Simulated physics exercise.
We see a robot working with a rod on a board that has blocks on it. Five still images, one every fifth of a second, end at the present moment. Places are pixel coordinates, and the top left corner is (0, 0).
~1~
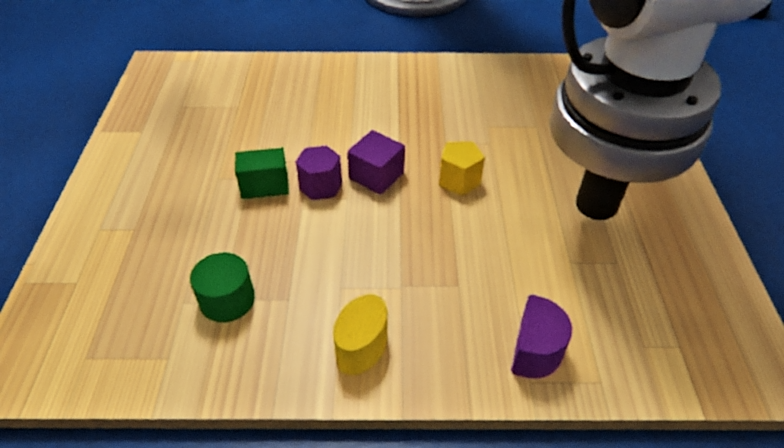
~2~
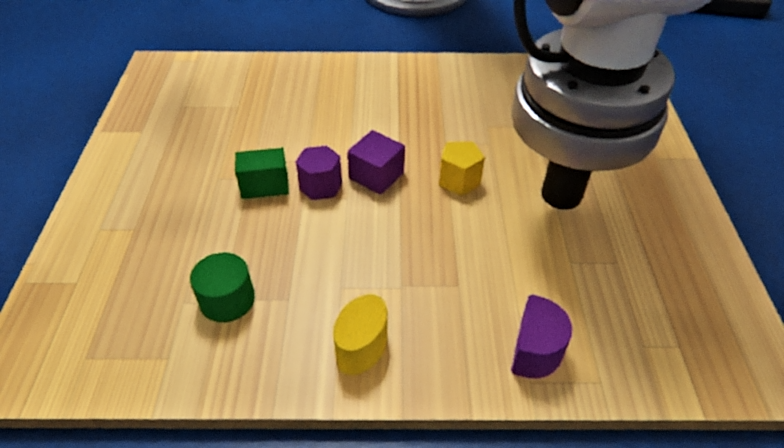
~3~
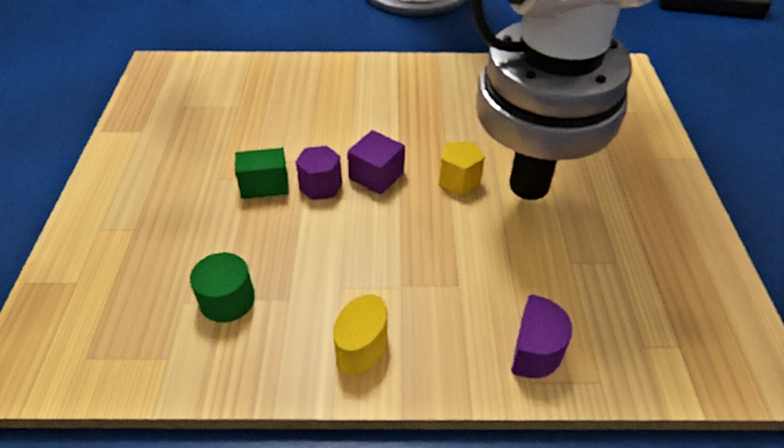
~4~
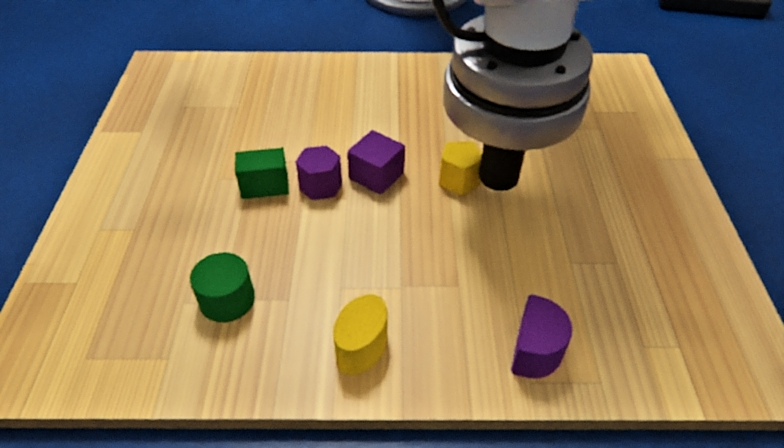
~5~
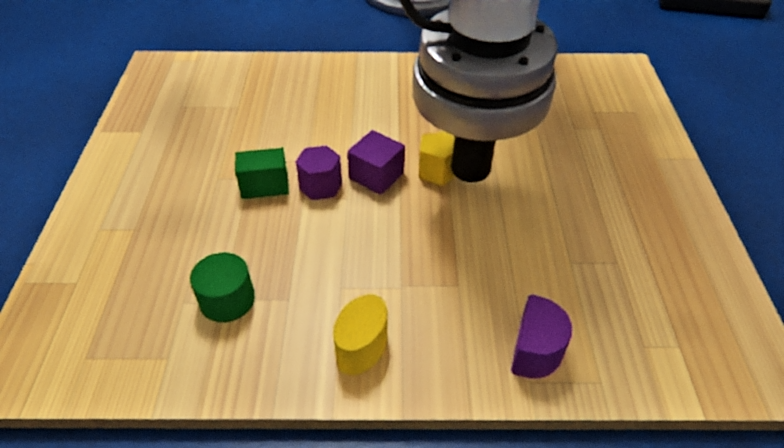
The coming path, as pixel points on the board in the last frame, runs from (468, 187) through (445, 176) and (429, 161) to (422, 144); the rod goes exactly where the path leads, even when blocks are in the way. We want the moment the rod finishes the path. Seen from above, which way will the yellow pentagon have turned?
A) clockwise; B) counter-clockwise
That would be B.
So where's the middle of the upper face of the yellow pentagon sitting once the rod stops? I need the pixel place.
My prediction: (388, 110).
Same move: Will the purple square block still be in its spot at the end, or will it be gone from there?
By the time the path is finished, it has hardly shifted at all.
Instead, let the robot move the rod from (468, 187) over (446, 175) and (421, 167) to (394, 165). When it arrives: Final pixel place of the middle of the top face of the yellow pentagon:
Top centre: (376, 117).
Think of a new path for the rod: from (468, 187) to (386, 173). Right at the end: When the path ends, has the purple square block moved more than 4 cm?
The answer is no.
The first path, step by step. Halfway along, rod at (436, 153); yellow pentagon at (407, 126).
At the end, rod at (423, 128); purple square block not moved; yellow pentagon at (388, 110), turned 35° anticlockwise.
